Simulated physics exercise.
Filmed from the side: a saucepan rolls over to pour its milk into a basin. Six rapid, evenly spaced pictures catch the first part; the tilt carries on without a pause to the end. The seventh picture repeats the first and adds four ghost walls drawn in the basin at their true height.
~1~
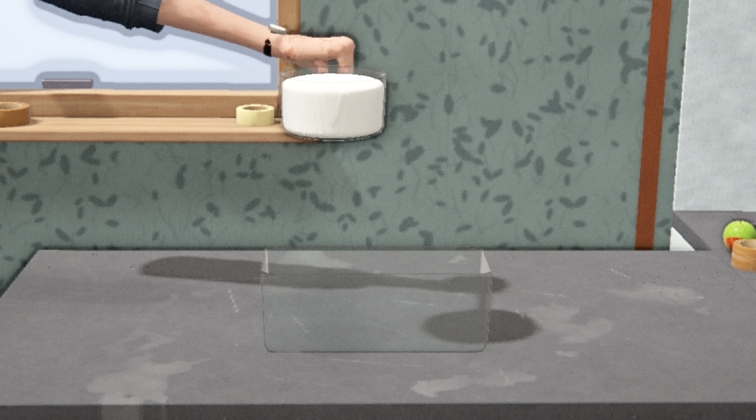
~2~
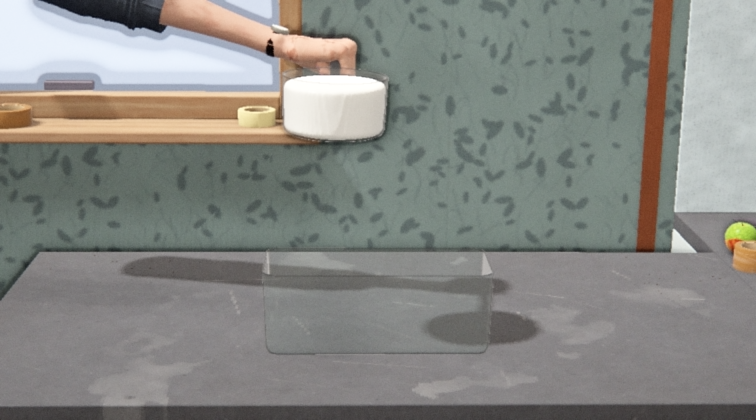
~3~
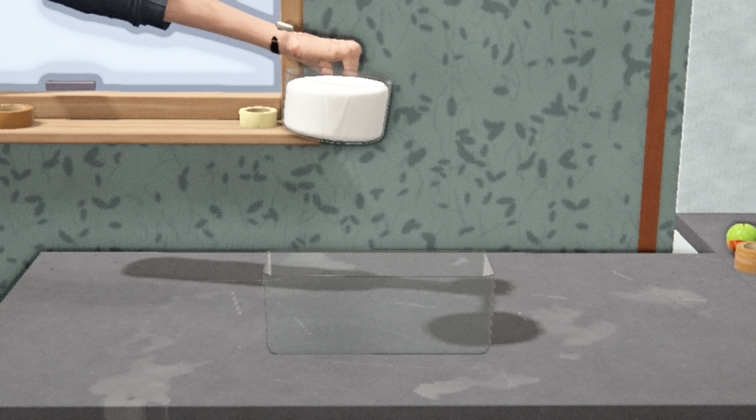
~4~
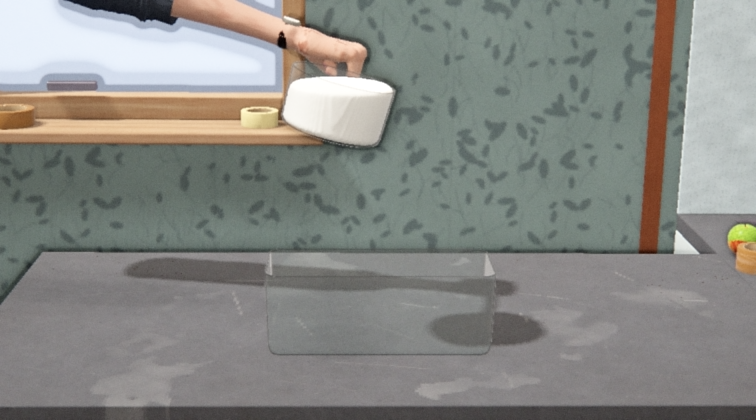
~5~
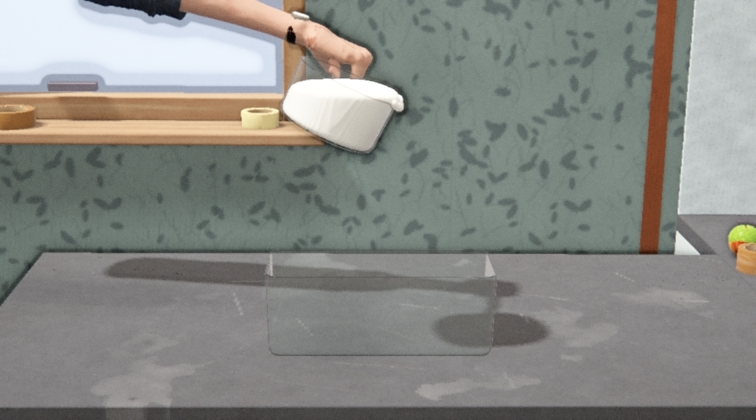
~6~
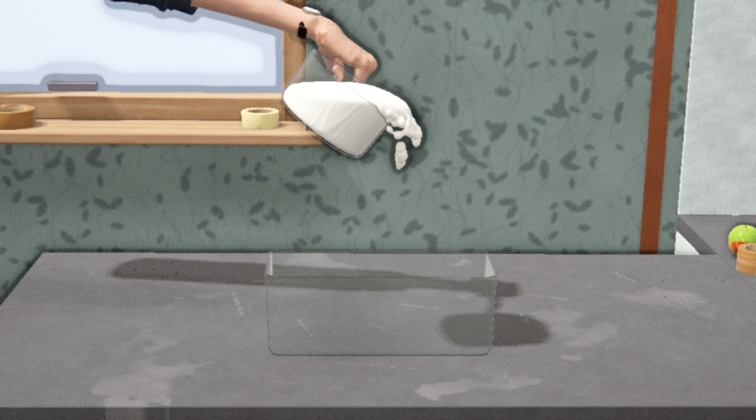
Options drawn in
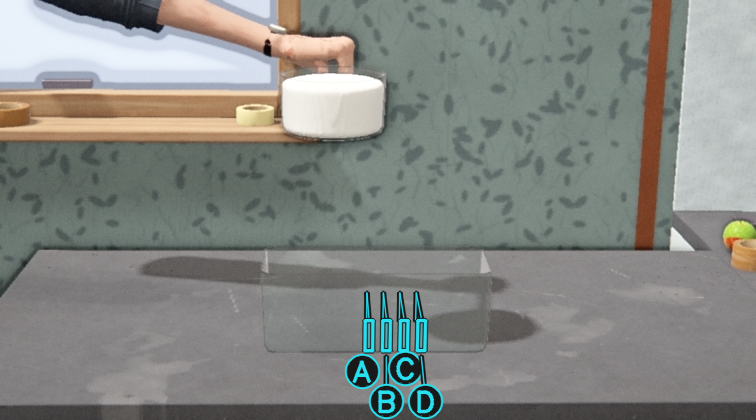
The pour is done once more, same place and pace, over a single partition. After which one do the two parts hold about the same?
It is D.
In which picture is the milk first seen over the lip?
Picture 5.
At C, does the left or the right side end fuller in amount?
More ends on the right.
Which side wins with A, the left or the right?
More ends on the right.
On the marked copy, A at (368, 356); B at (386, 356); C at (403, 356); D at (421, 356).
If A is chosen, about 16 % ends left of the wall and 82 % right of it; 3 % is lost outside.
If B is chosen, about 21 % ends left of the wall and 77 % right of it.
If C is chosen, about 32 % ends left of the wall and 66 % right of it; 3 % is lost outside.
If D is chosen, about 49 % ends left of the wall and 49 % right of it; 3 % is lost outside.
